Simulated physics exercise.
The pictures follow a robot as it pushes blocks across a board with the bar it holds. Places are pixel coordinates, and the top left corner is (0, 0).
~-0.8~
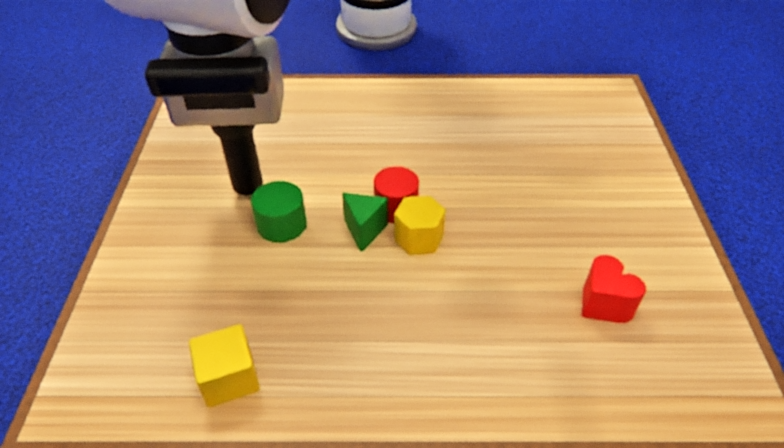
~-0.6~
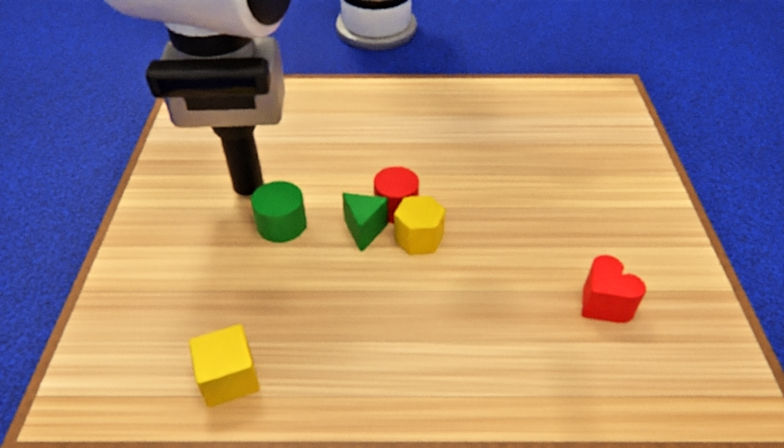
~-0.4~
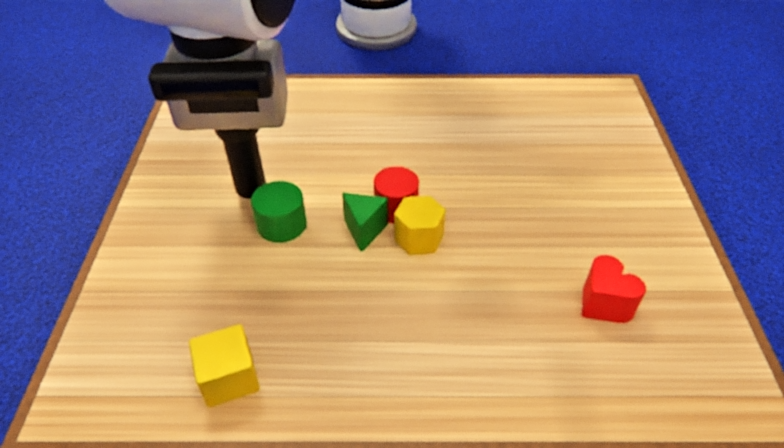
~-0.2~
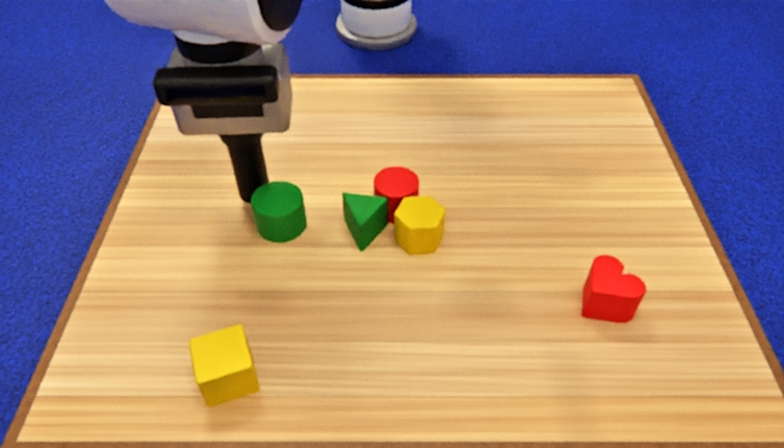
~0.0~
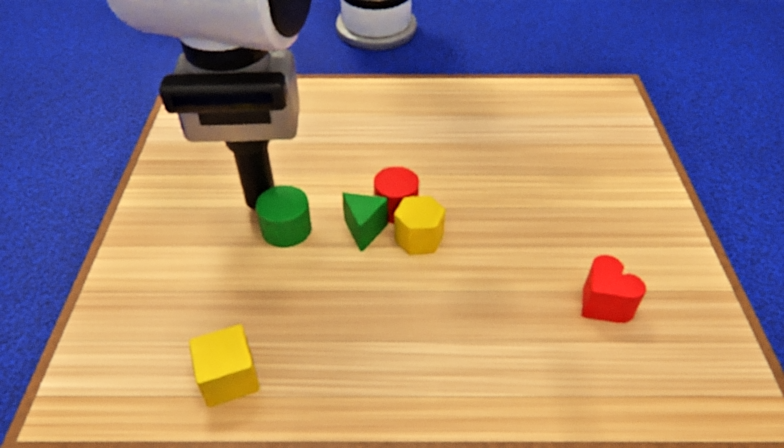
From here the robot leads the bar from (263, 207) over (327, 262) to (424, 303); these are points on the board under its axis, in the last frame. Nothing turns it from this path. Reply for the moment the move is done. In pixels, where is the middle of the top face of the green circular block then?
It is going to be at (417, 317).
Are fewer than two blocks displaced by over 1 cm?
Going by the path, yes.
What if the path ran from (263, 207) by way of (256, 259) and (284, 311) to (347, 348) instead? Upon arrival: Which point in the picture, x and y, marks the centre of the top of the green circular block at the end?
Its top centre is at about (294, 219).
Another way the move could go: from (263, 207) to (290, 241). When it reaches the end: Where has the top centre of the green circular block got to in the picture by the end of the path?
The centre of its top face lies at (319, 234).
What follows on the original path. One third of the way, bar (302, 238); green circular block (329, 242).
Two thirds of the way, bar (358, 269); green circular block (382, 282).
At the end, bar (425, 296); green circular block (417, 317); green triangle unmoved.
